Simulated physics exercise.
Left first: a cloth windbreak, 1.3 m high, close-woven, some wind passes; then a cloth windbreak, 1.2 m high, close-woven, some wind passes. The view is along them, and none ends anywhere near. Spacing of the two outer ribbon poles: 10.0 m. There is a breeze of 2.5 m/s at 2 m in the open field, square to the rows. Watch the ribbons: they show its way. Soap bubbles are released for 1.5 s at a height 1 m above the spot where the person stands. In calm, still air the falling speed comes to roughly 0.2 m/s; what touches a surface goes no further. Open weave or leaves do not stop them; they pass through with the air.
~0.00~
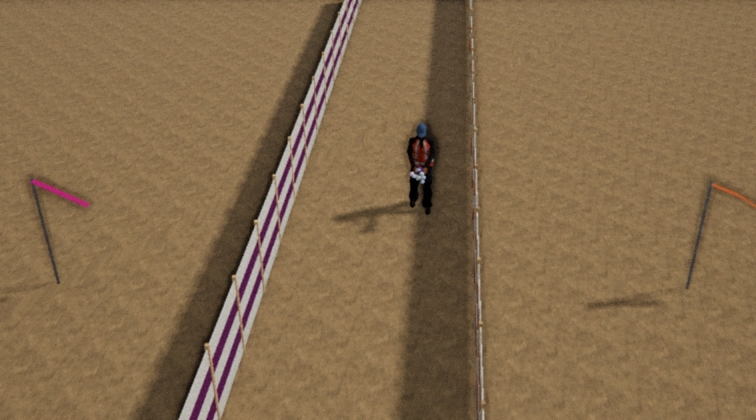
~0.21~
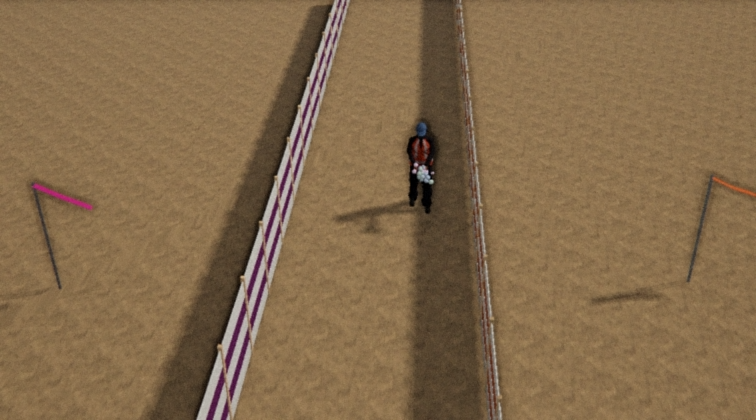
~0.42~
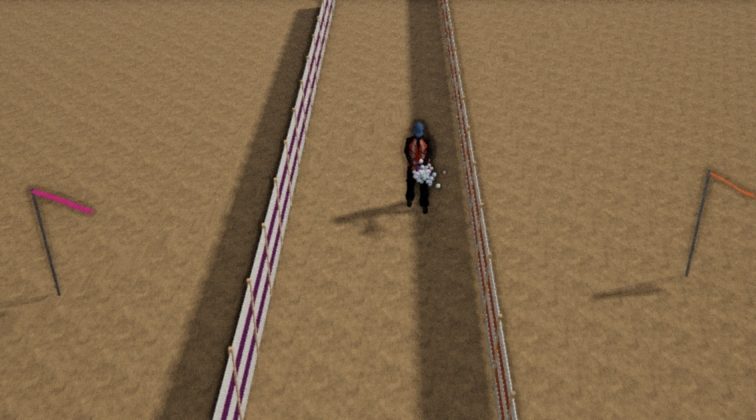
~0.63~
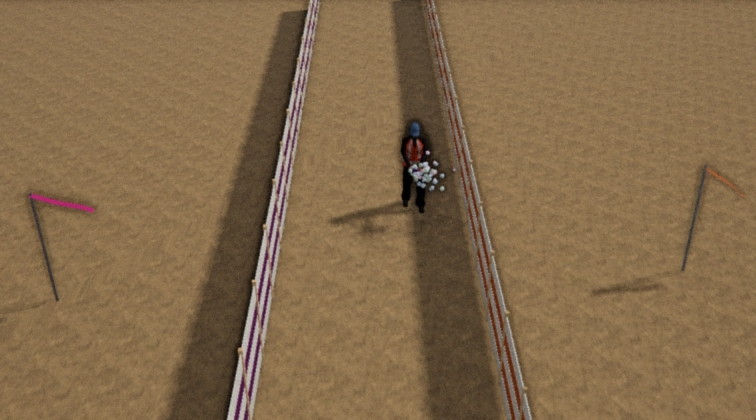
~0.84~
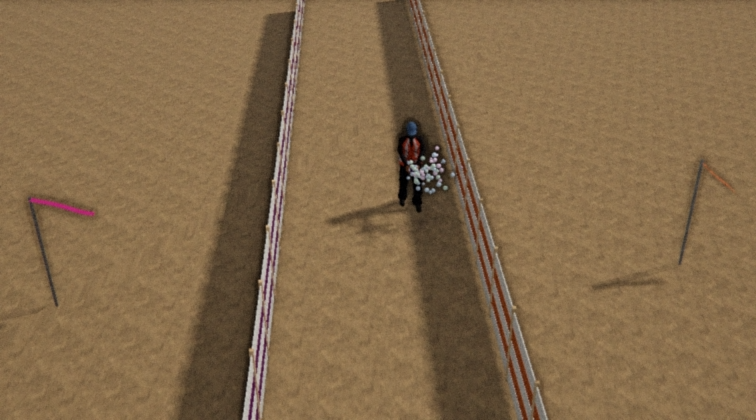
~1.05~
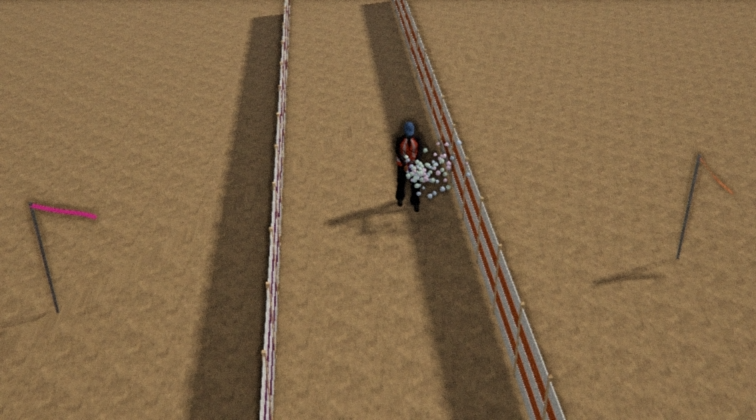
In this clip, a person stands on sandy ground between two long cloth windbreaks, with a ribbon pole on either side, as small pale bubbles appear near them and spread slightly rightward while the view slowly shifts.
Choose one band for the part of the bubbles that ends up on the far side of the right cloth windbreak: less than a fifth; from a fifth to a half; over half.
I would say above half.
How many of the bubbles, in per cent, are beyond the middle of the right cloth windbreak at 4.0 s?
The share is about 60 percent.
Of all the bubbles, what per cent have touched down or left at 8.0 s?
Roughly 50 percent by that time.
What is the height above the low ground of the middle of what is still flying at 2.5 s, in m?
1.0 m.
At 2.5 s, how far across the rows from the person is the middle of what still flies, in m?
Around 0.5 metres.
After 2.5 s, 27 % is beyond the right cloth windbreak; 1 % has touched down or left; the middle of what still flies is 0.9 m above the low ground, near (448, 176).
After 4.0 s, 58 % is beyond the right cloth windbreak; 9 % has touched down or left; the middle of what still flies is 0.7 m above the low ground, near (474, 183).
After 8.0 s, 76 % is beyond the right cloth windbreak; 51 % has touched down or left; the middle of what still flies is 0.7 m above the low ground, near (649, 175).
After 20.0 s, 76 % is beyond the right cloth windbreak; 94 % has touched down or left.
After 45.0 s, 76 % is beyond the right cloth windbreak; 100 % has touched down or left.
